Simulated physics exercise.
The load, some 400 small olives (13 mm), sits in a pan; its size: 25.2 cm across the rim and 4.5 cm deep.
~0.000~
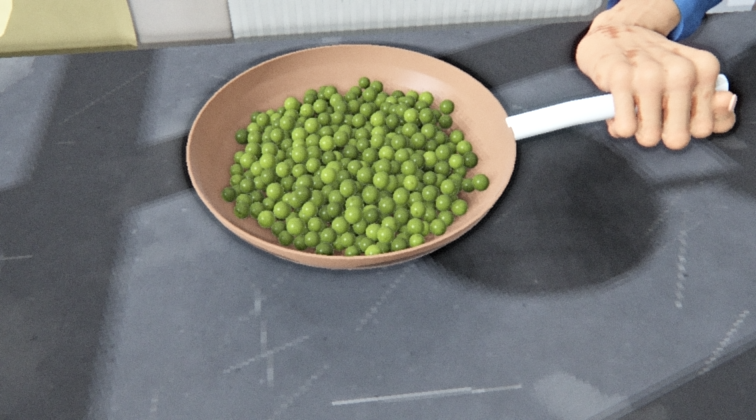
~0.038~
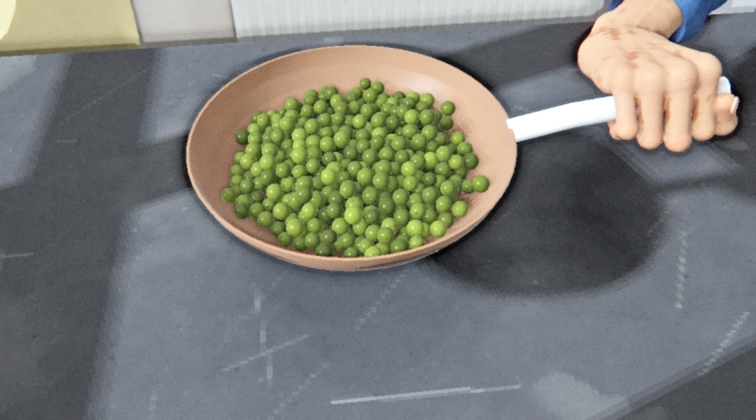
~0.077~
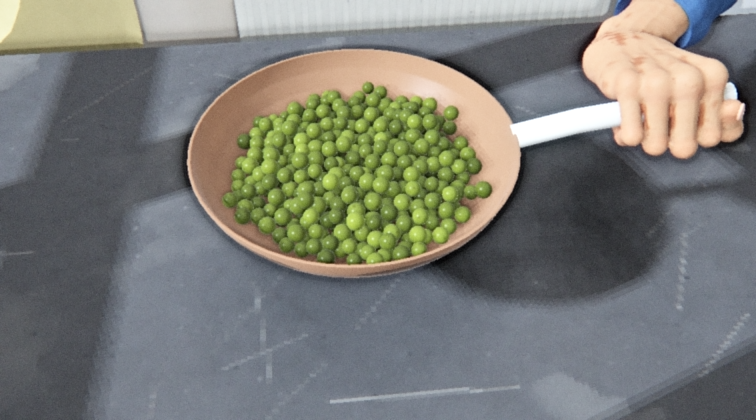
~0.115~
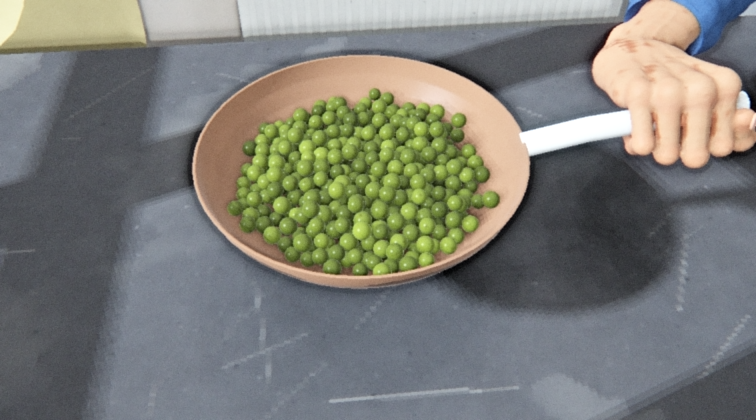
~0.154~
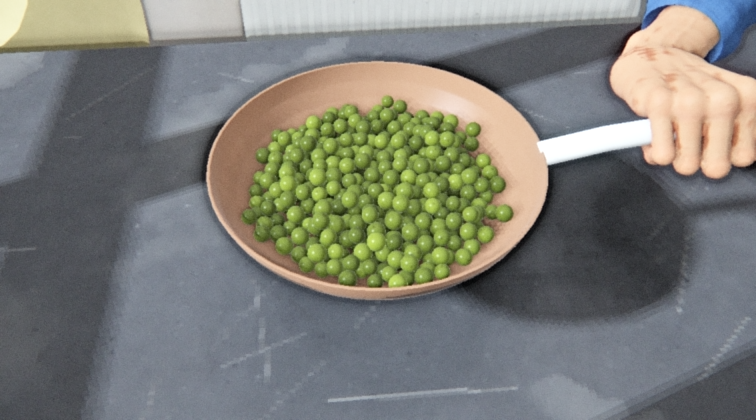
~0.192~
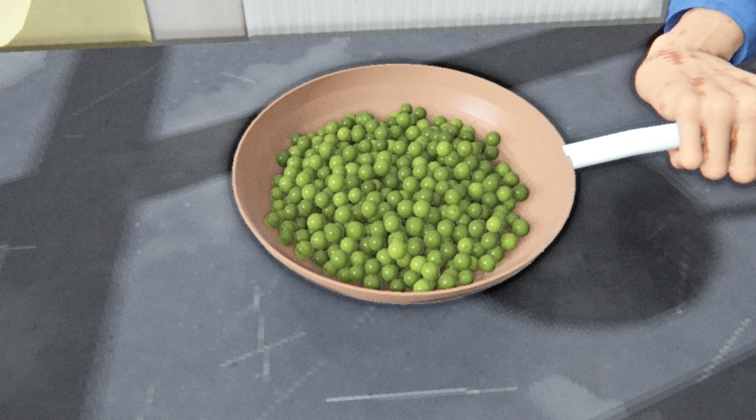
On a dark, scuffed grey surface, a hand in a blue sleeve grips the white handle of a tan pan heaped with small green olives. The pan barely moves at first, then slides slightly toward the viewer and to the right, picking up speed as the olives ride along in their pile.
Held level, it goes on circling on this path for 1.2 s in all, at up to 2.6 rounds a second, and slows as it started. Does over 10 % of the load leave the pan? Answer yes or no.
Share lost over the rim, set against 10 %: No.
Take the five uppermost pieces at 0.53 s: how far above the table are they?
Some 17 cm.
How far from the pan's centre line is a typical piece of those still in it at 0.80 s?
Some 6.5 cm.
After 0.53 s, pan 100 %; middle of the pieces not yet landed near (366, 141).
Then, at 0.80 s, pan 100 %; middle of the pieces not yet landed near (404, 144).
After 1.06 s, pan 100 %; middle of the pieces not yet landed near (412, 171).
After 1.30 s, pan 100 %; middle of the pieces not yet landed near (426, 162).
In the end, at 1.6 s, pan 100 %.
